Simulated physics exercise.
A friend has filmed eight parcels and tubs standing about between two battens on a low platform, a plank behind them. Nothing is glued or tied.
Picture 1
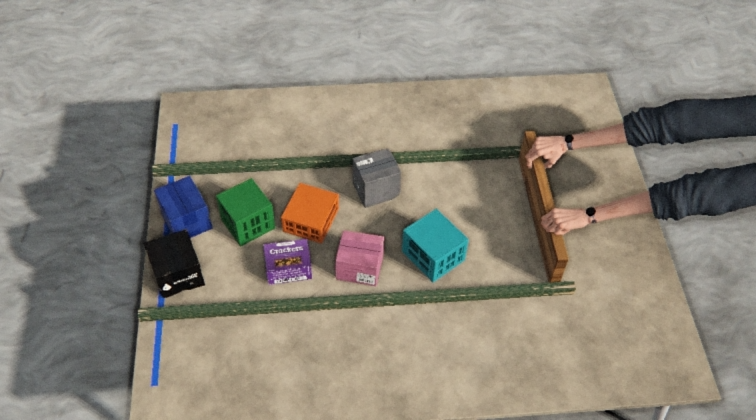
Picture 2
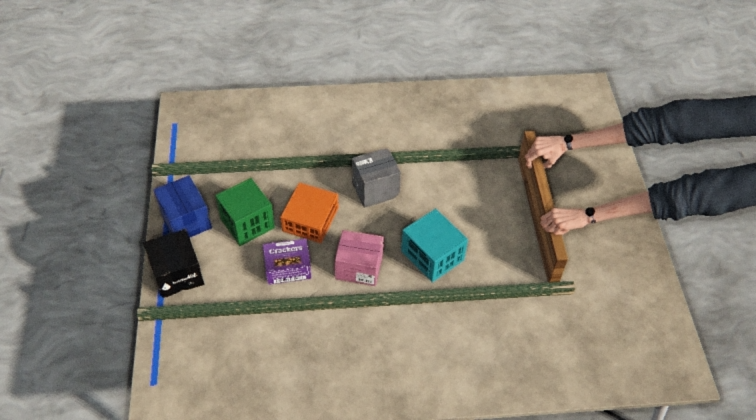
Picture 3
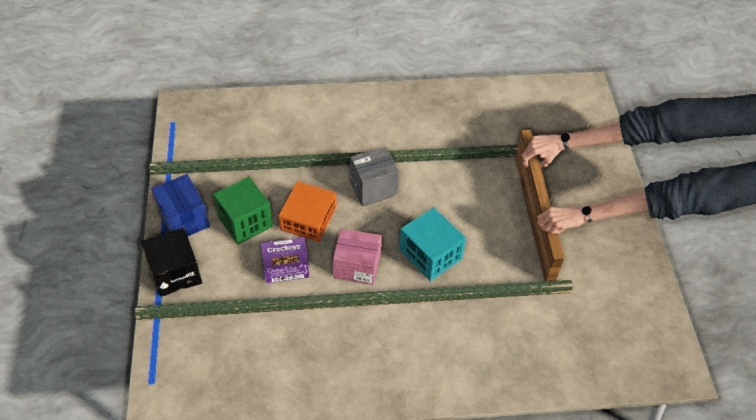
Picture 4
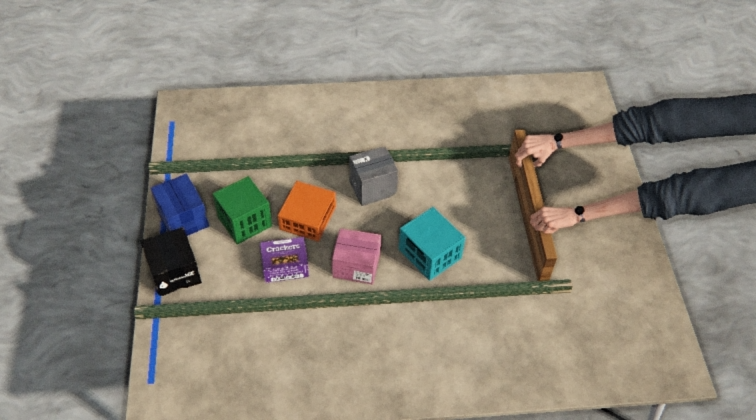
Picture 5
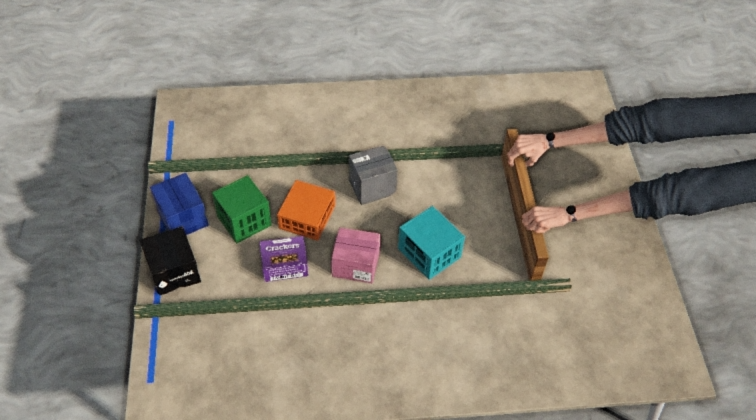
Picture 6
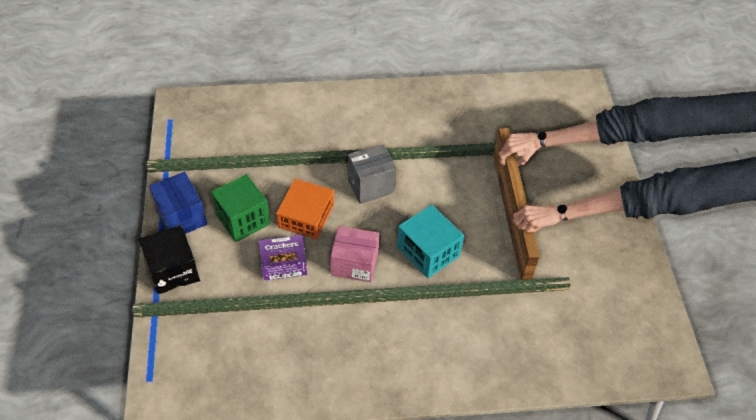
Two hands slide a wooden plank slightly left behind eight still, colourful boxes and crates.
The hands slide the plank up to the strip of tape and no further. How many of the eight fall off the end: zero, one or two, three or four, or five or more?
The number that fall off is five or more.
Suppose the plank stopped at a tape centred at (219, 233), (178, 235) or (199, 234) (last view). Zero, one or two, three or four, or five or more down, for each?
The falls would be three or four; five or more; 5 or more.
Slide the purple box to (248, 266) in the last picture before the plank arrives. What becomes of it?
It goes over.
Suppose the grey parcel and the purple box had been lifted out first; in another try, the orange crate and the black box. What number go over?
It would be 6 and 6.
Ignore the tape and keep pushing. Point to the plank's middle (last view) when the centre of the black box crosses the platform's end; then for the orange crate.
Near (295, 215) and (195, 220).
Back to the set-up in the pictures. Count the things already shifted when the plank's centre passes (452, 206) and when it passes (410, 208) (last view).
By then 1, and 2.
Soon after, none off yet; black box at rest near (170, 260); blue parcel at rest near (178, 206); green crate at rest near (241, 208).
Then, none off yet; black box moved about its own width near (125, 260); blue parcel moved about its own width near (133, 209); green crate moved about its own width near (175, 215).
At rest, the number that fall off is five or more; fallen, turquoise crate, grey parcel, pink parcel, orange crate, purple box, green crate, blue parcel and black box.
